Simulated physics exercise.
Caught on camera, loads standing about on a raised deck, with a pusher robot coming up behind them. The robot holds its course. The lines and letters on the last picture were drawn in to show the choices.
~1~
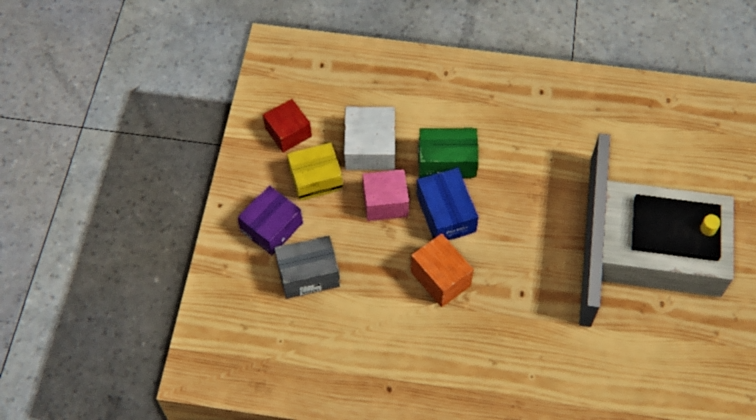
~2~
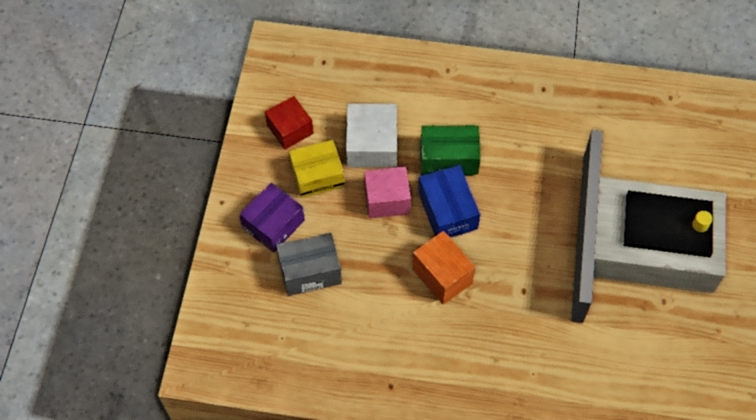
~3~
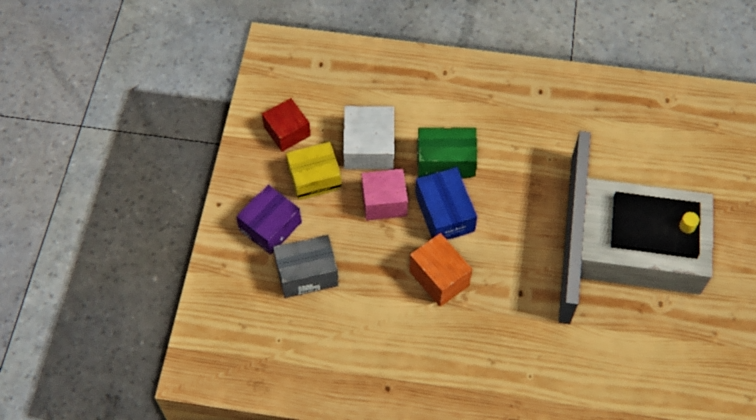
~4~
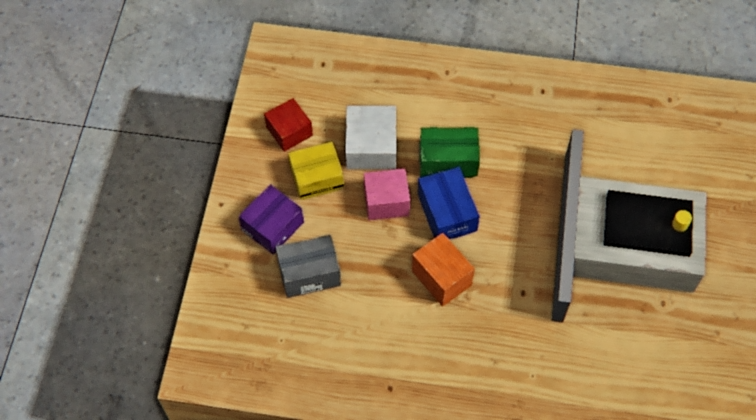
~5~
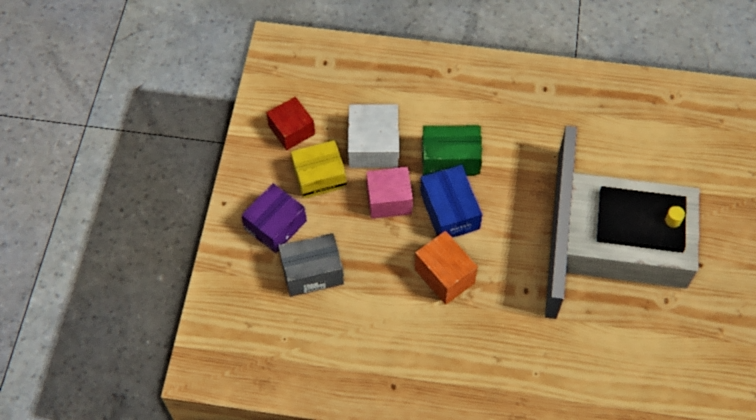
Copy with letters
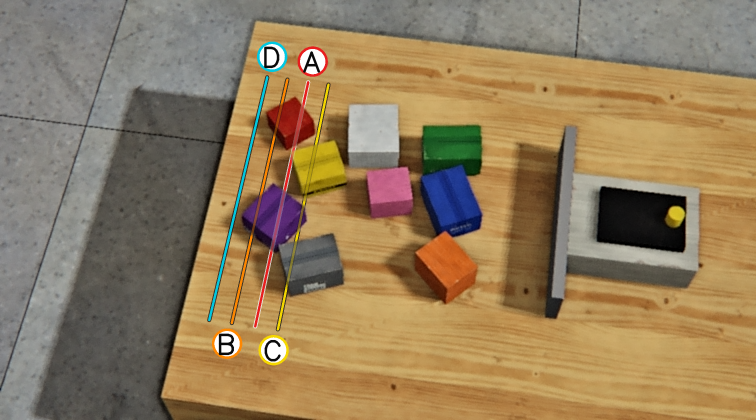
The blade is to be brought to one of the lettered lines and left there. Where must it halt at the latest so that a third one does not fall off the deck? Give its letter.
Up to line C.
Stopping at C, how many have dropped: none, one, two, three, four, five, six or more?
By then, two.
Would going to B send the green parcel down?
No.
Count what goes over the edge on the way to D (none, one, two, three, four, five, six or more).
Six or more.
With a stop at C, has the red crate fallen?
By then, yes.
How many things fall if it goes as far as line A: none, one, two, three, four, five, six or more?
Three.
On the copy, A at (283, 197); B at (261, 194); C at (305, 200); D at (240, 191).
On C. First, robot (539, 205); green parcel (441, 149); orange crate (424, 264).
Then, robot (446, 193); red crate (256, 117); yellow box (273, 164).
Finally, robot (375, 184); yellow box over the edge; red crate over the edge; two fallen.
By contrast, A drops three; B drops five; D drops six.
